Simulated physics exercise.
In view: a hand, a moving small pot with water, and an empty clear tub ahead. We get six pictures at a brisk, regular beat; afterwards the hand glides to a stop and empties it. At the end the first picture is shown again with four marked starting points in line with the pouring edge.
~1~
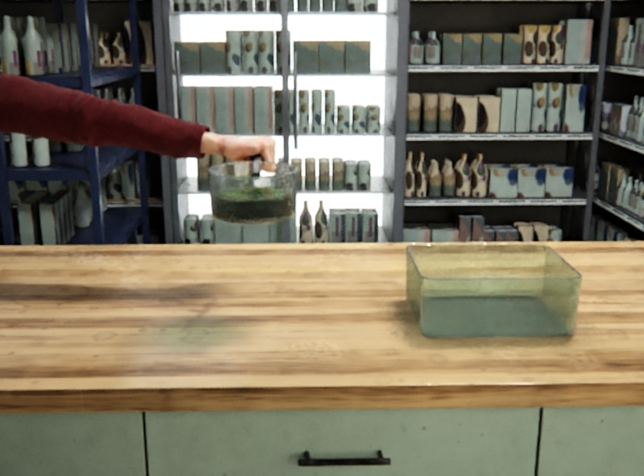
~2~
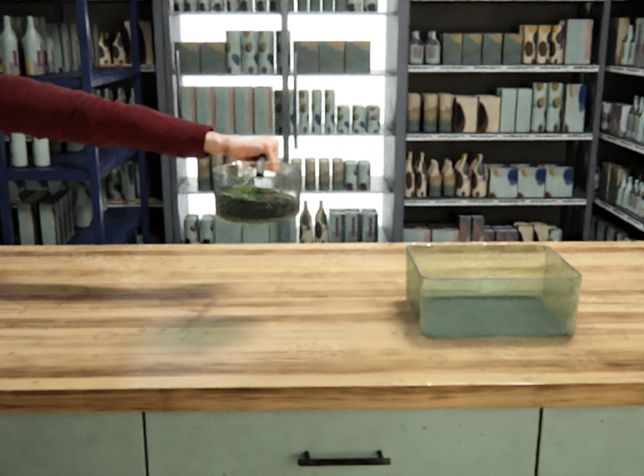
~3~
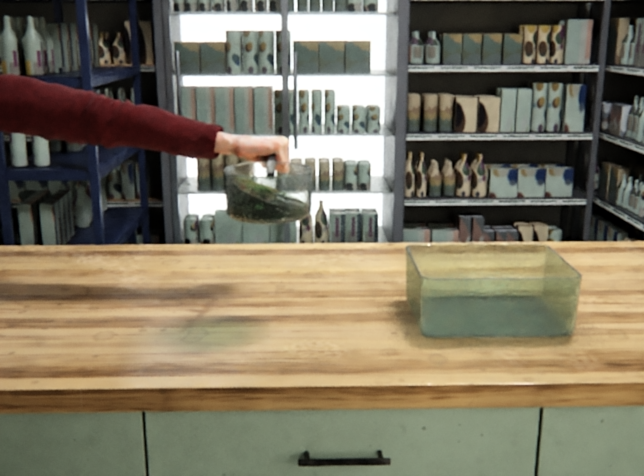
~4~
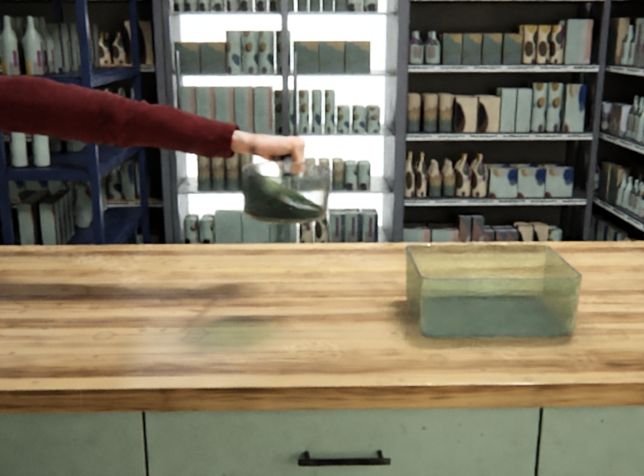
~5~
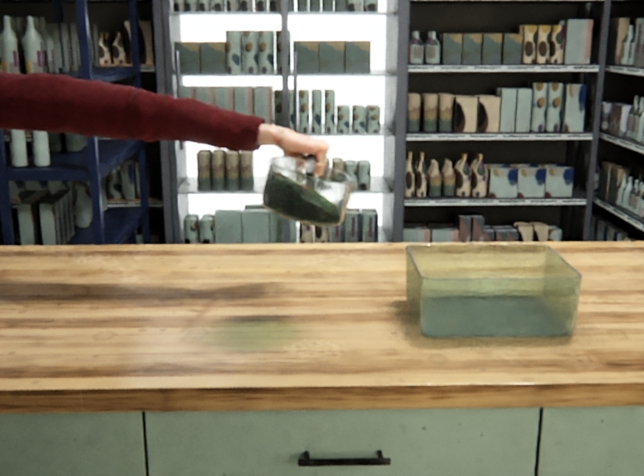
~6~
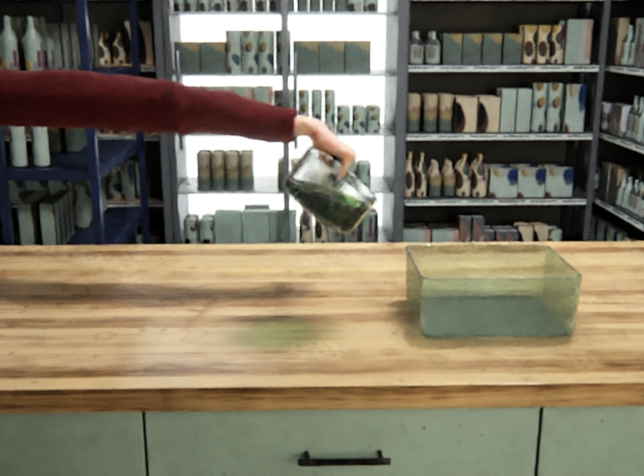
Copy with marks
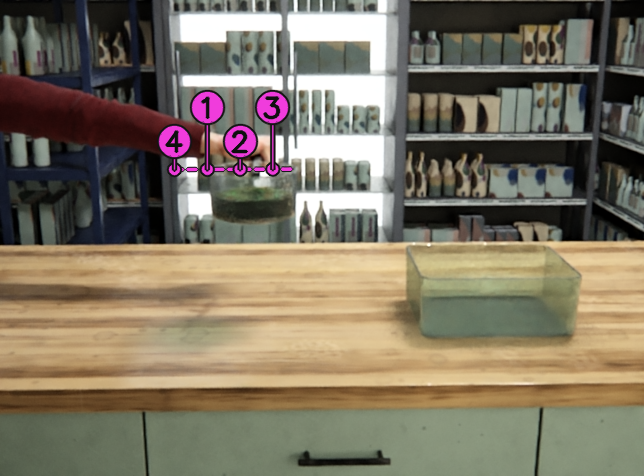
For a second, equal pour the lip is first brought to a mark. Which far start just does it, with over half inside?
3 is the one.
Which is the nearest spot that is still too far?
2 it is.
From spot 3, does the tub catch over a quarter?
Yes, it does.
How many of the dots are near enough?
One of the four.
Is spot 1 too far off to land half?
Yes, it does.
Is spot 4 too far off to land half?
Yes, that goes wrong.
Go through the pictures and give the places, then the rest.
In the first frame, upright, lip at (295, 169); tub from (420, 336) to (574, 334); nothing has left yet.
In the second frame, upright, lip at (299, 169); nothing has left yet.
In the third frame, upright, lip at (311, 169); nothing has left yet.
In the fourth frame, upright, lip at (329, 170); nothing has left yet.
In the fifth frame, tipped about 15°, lip at (354, 180); nothing has left yet.
In the sixth frame, tipped about 37°, lip at (377, 198); nothing has left yet.
In magenta, 1 at (207, 169); 2 at (240, 169); 3 at (272, 169); 4 at (174, 169).
Choosing 1, about 2 % lands in the tub, 95 % falls short and 3 % goes beside or beyond.
Choosing 2, about 27 % lands in the tub, 66 % falls short and 7 % goes beside or beyond.
Choosing 3, about 72 % lands in the tub, 21 % falls short and 7 % goes beside or beyond.
Choosing 4, about 0 % lands in the tub, 99 % falls short.
